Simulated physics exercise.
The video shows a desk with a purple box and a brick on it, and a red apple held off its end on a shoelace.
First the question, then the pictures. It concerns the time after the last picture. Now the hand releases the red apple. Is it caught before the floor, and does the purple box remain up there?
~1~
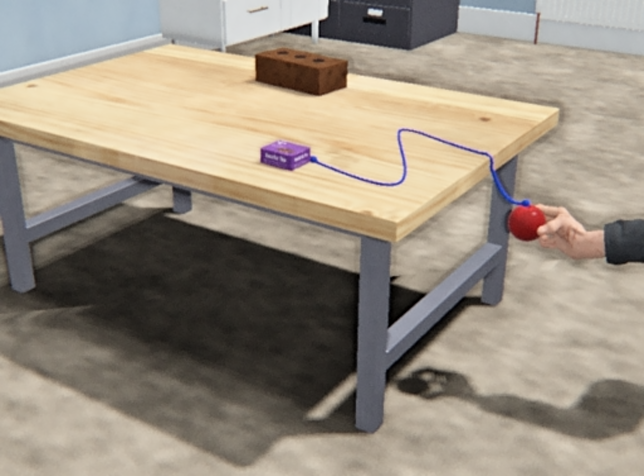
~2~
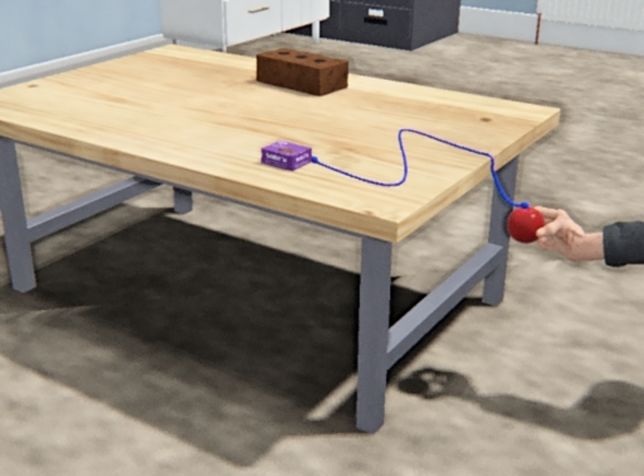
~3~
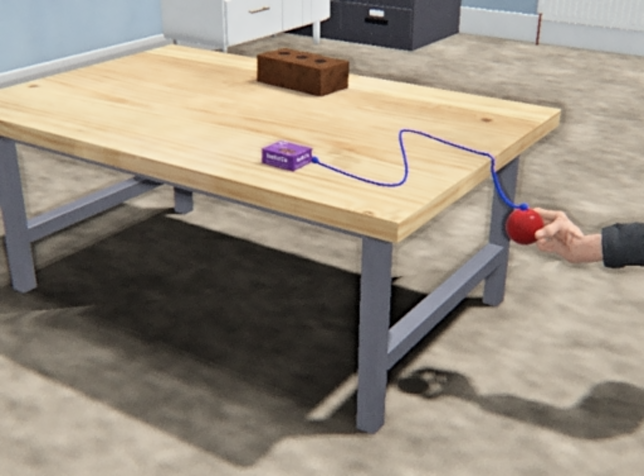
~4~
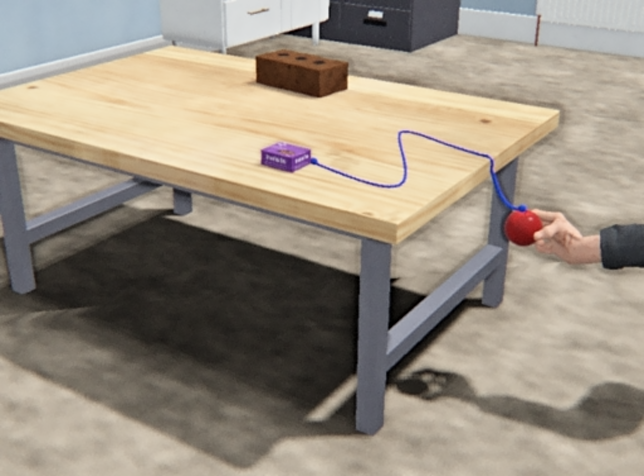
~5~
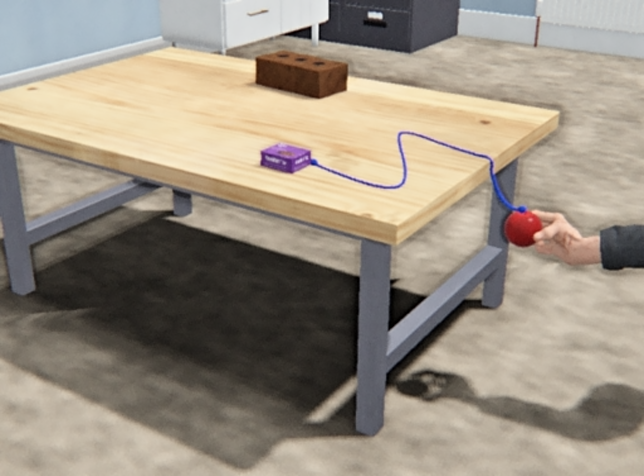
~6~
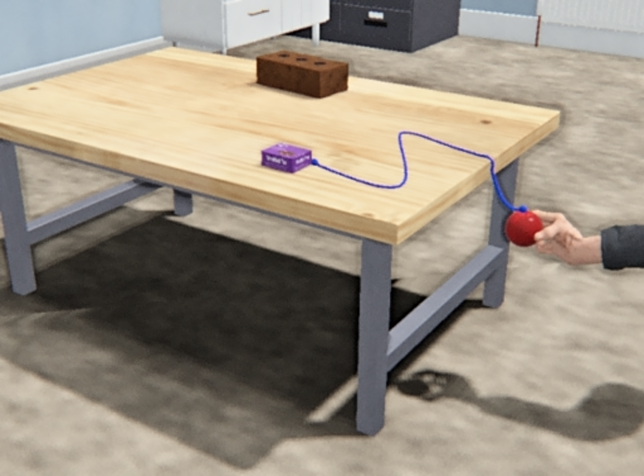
The red apple goes all the way down; the purple box stays put.
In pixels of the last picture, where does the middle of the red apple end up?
End point, last frame: (506, 371).
Then, 0.50 s later than the last view, apple on the floor near (506, 371); brick as before; box shifted a little.
Finally, apple on the floor near (506, 371); brick as before; box shifted a little. The red apple reaches the floor and the purple box remains where it stands.
